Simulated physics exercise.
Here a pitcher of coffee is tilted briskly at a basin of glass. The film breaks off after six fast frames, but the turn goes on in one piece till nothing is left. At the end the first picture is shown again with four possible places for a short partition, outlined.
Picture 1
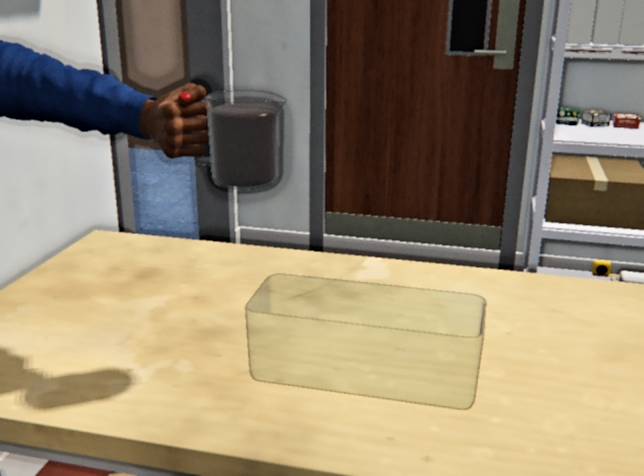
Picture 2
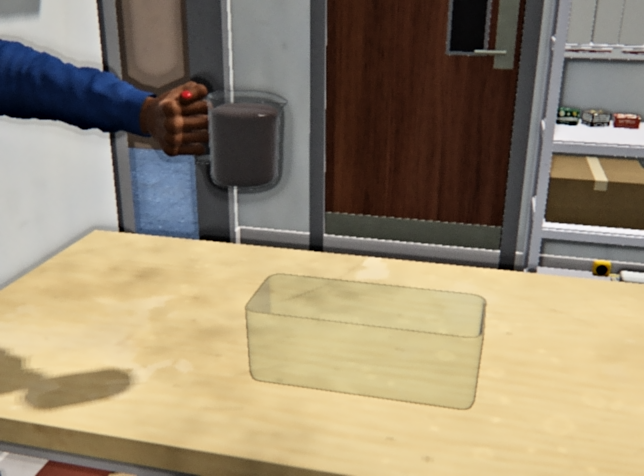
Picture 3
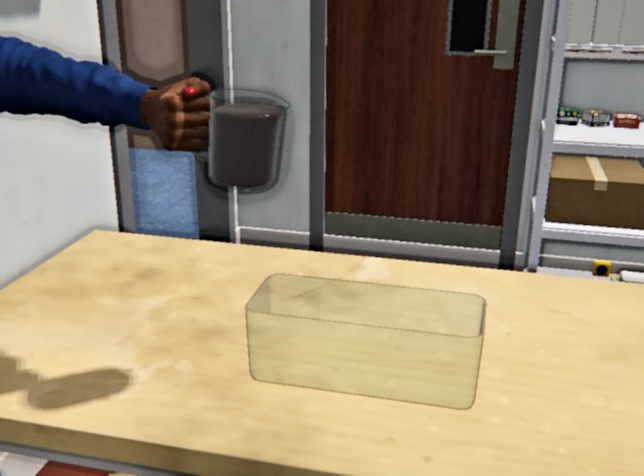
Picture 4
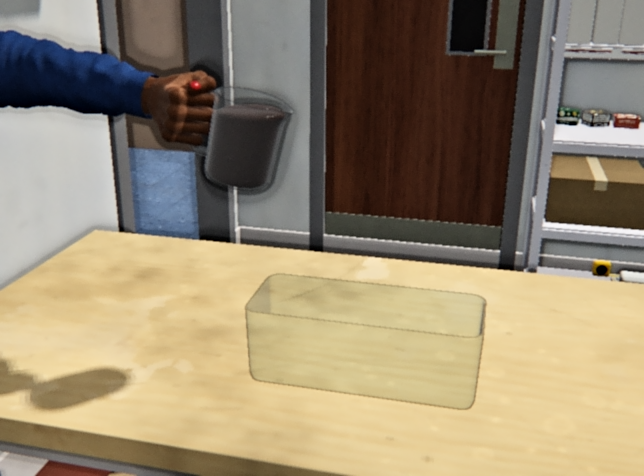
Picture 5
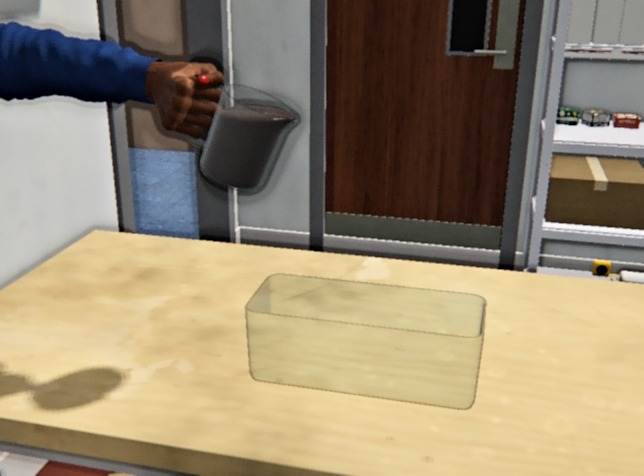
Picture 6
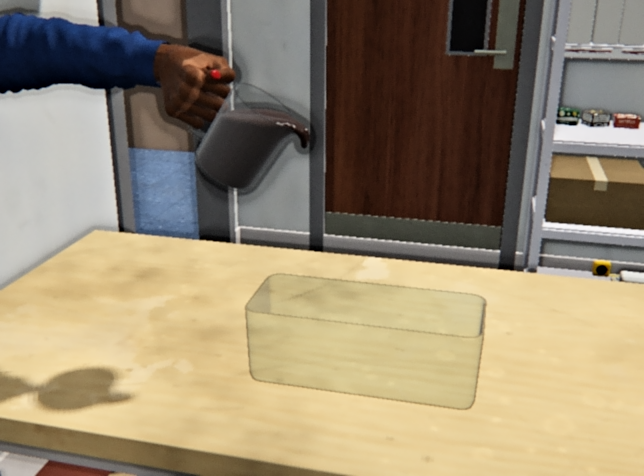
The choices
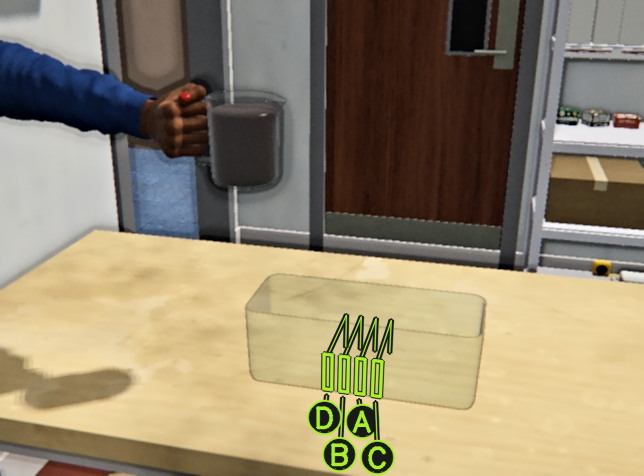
A hand in a blue sleeve tilting a pitcher of dark coffee rightward above a glass basin, coffee just passing the lip.
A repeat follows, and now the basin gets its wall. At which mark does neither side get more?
Slot B.
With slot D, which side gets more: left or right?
More ends on the right.
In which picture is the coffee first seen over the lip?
In picture 6.
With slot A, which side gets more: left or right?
The left one.
On the marked copy, A at (359, 400); B at (342, 397); C at (375, 402); D at (326, 395).
With A, about 84 % ends left of the wall and 9 % right of it; 8 % is lost outside.
With B, about 46 % ends left of the wall and 51 % right of it; 3 % is lost outside.
With C, about 91 % ends left of the wall and 3 % right of it; 6 % is lost outside.
With D, about 20 % ends left of the wall and 77 % right of it.
